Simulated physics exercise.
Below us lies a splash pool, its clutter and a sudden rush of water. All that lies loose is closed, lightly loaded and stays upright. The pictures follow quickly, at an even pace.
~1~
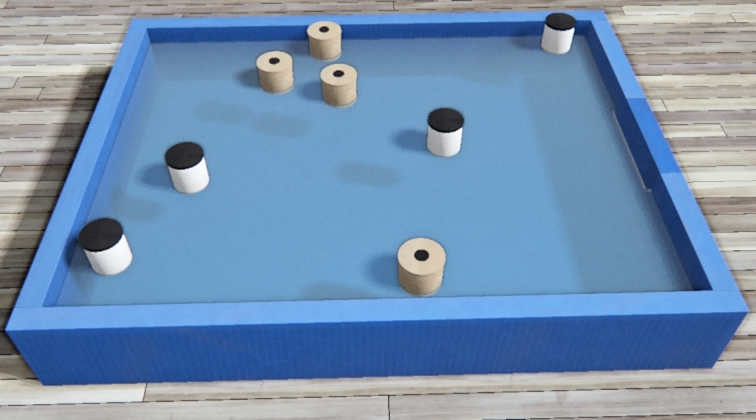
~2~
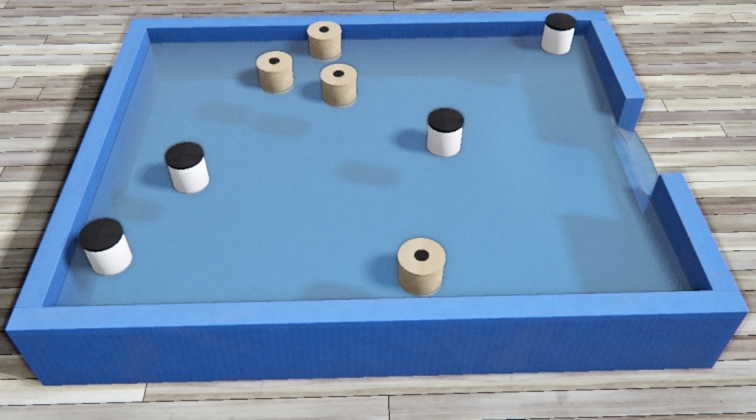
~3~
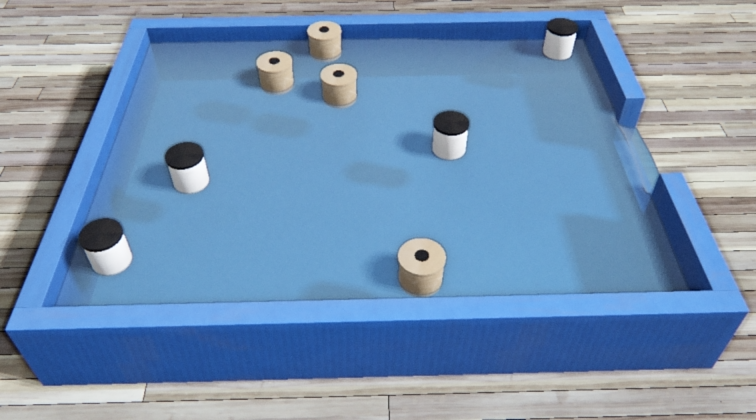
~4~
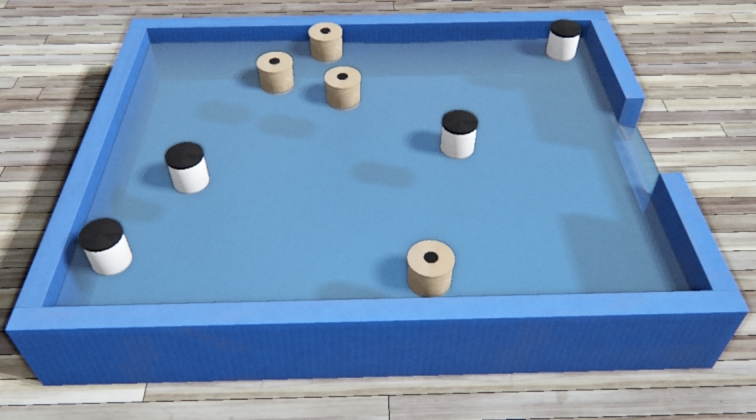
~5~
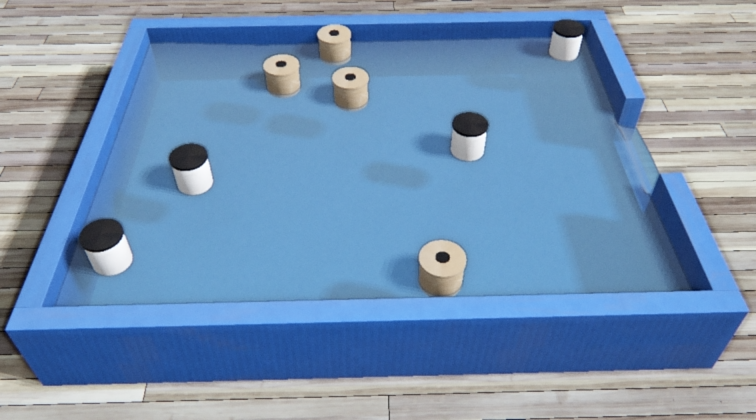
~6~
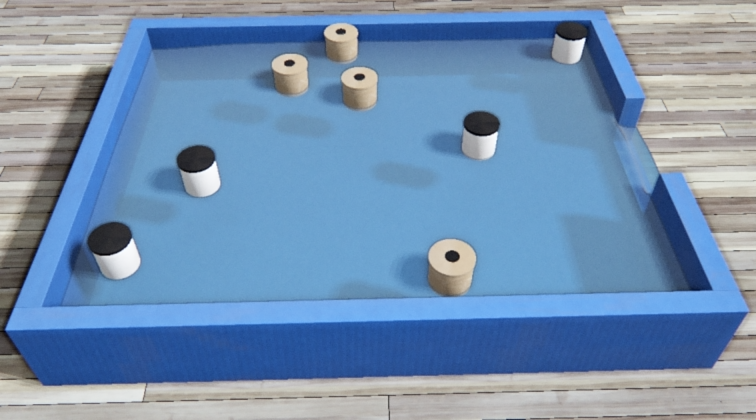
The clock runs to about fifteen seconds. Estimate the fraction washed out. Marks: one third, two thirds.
It is not even a third.
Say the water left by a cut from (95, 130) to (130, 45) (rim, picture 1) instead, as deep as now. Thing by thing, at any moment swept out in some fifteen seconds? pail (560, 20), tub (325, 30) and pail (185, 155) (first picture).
As listed: Still in, washed out, gone.
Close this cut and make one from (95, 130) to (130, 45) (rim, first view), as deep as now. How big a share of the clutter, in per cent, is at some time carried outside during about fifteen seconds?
Close to 50 %.
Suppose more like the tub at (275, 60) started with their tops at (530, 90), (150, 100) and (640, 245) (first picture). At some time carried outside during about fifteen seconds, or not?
One after the other: Gone, inside, carried outside.
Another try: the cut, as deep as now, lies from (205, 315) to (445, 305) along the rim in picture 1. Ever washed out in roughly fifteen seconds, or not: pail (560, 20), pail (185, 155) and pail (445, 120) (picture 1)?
One after the other: Inside, washed out, gone.
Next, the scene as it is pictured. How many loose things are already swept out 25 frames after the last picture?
The number is 2.
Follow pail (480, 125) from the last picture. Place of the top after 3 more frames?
Near (512, 124).
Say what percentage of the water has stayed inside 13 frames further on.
About 76 per cent.
A moment on, 0 of 8 are out; 8 afloat.
Next, 0 of 8 are out; 8 afloat.
Later, 2 of 8 are out; 6 afloat.
In the end, 2 of 8 are out; 6 afloat.
